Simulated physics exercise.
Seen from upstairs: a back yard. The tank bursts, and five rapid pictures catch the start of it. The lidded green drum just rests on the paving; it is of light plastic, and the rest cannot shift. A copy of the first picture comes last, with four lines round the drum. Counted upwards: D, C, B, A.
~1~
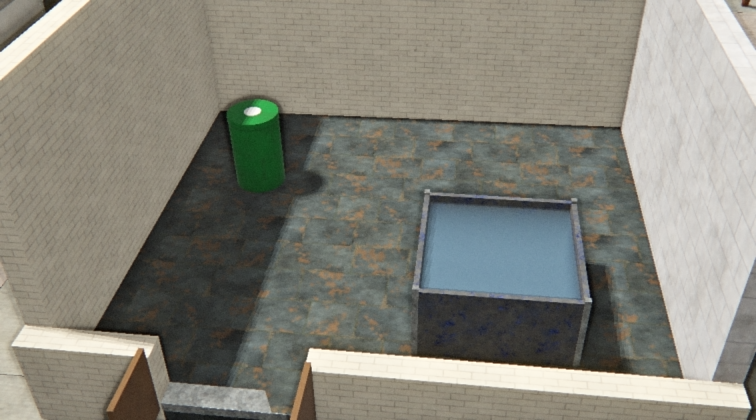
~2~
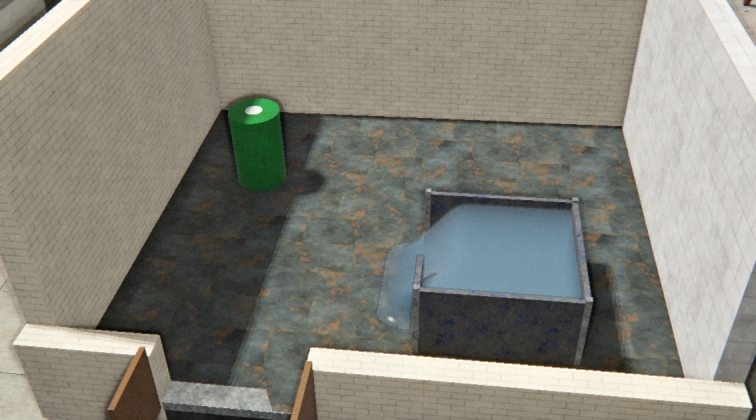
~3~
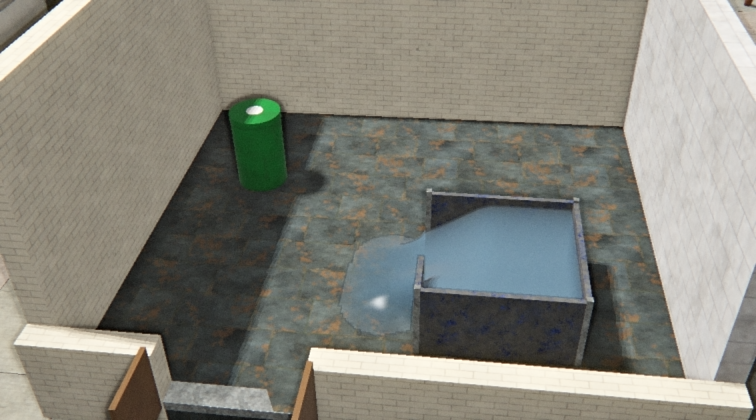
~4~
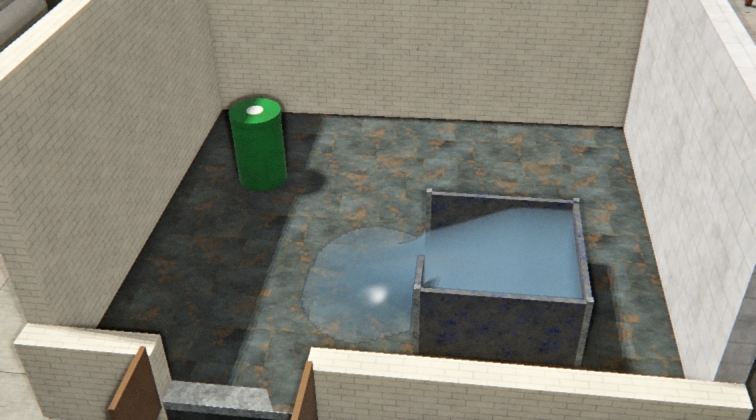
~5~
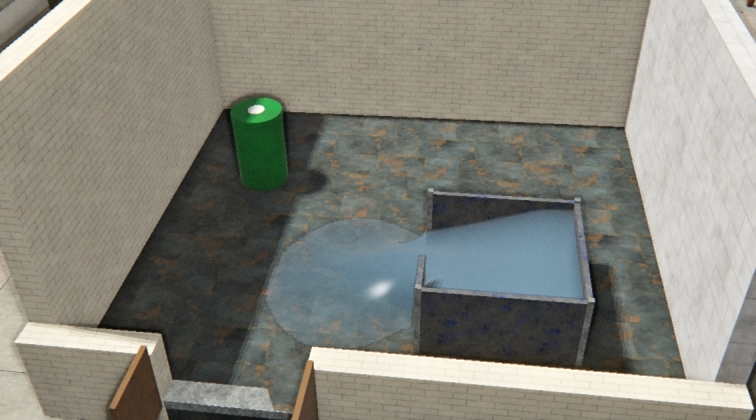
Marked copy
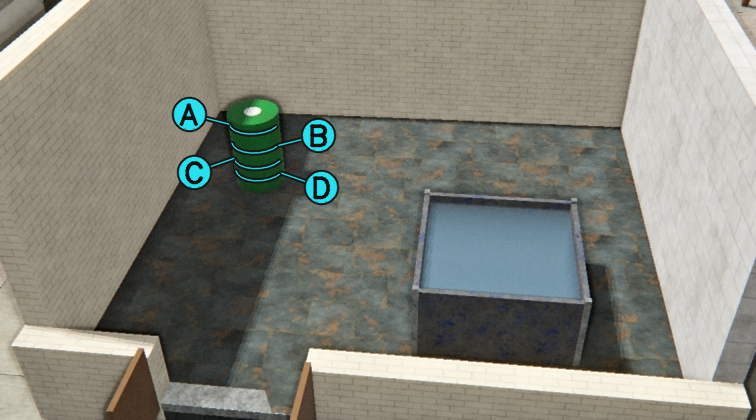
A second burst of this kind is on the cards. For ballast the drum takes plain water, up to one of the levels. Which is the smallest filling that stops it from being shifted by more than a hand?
D is the one.
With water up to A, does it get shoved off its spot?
No, that is safe.
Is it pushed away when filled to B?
No.
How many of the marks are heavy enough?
All four.
In cyan, A at (248, 134); B at (250, 152); C at (252, 168); D at (254, 180); from the bottom up D, C, B, A.
With A, it does not move.
With B, it does not move.
With C, it does not move.
With D, it shifts by a finger or two and stays.
